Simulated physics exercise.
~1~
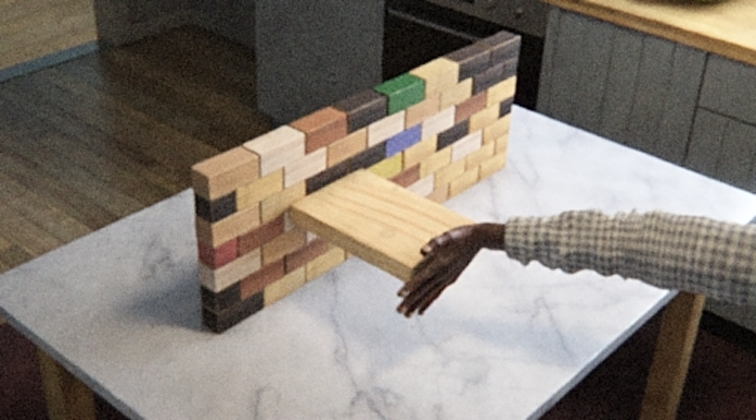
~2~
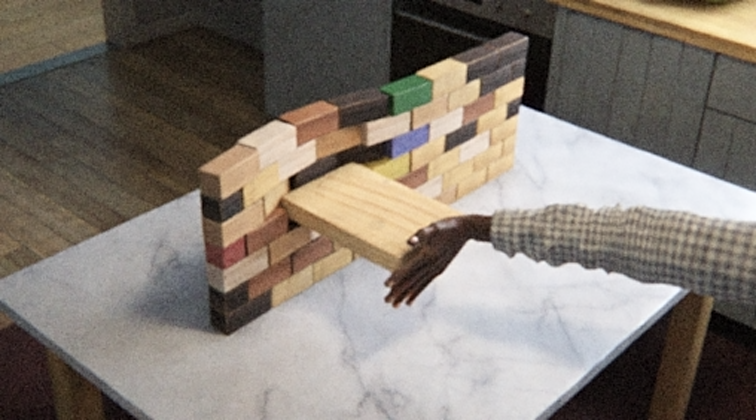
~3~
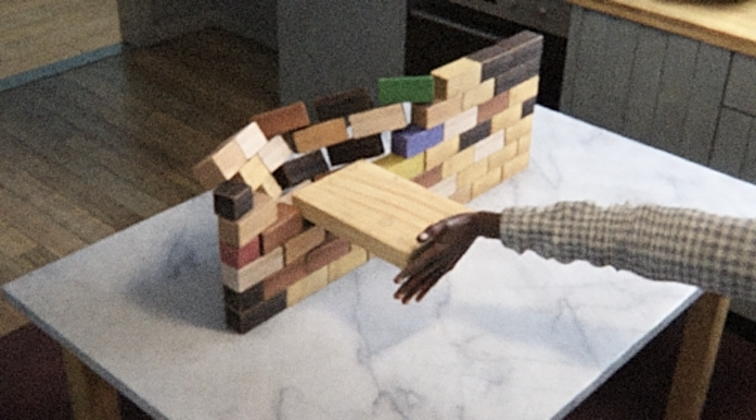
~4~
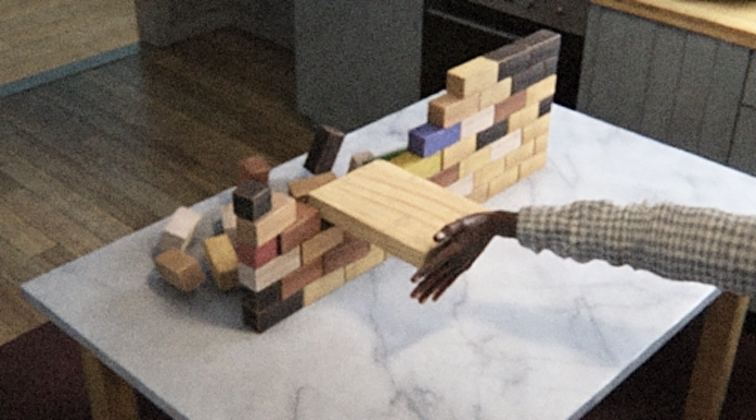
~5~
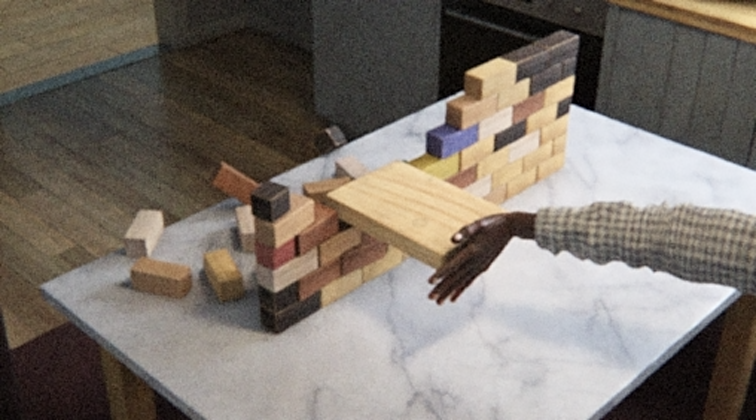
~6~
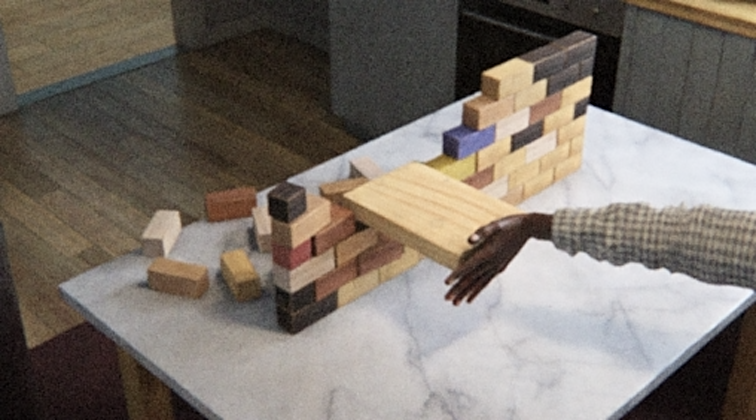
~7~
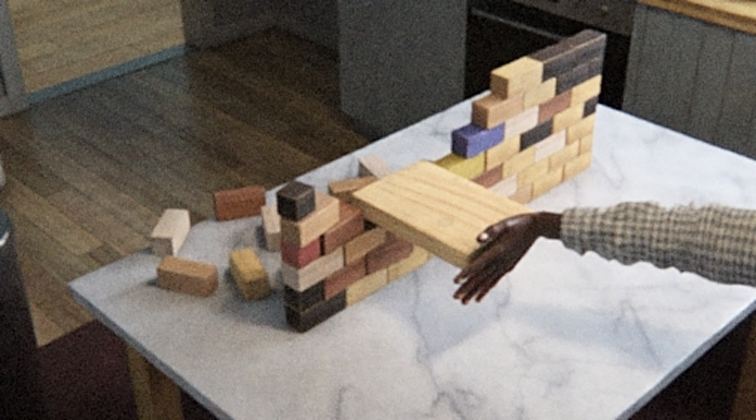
A hand pushing a wooden block into a toy brick wall, toppling its upper middle and leaving both ends standing on the table.
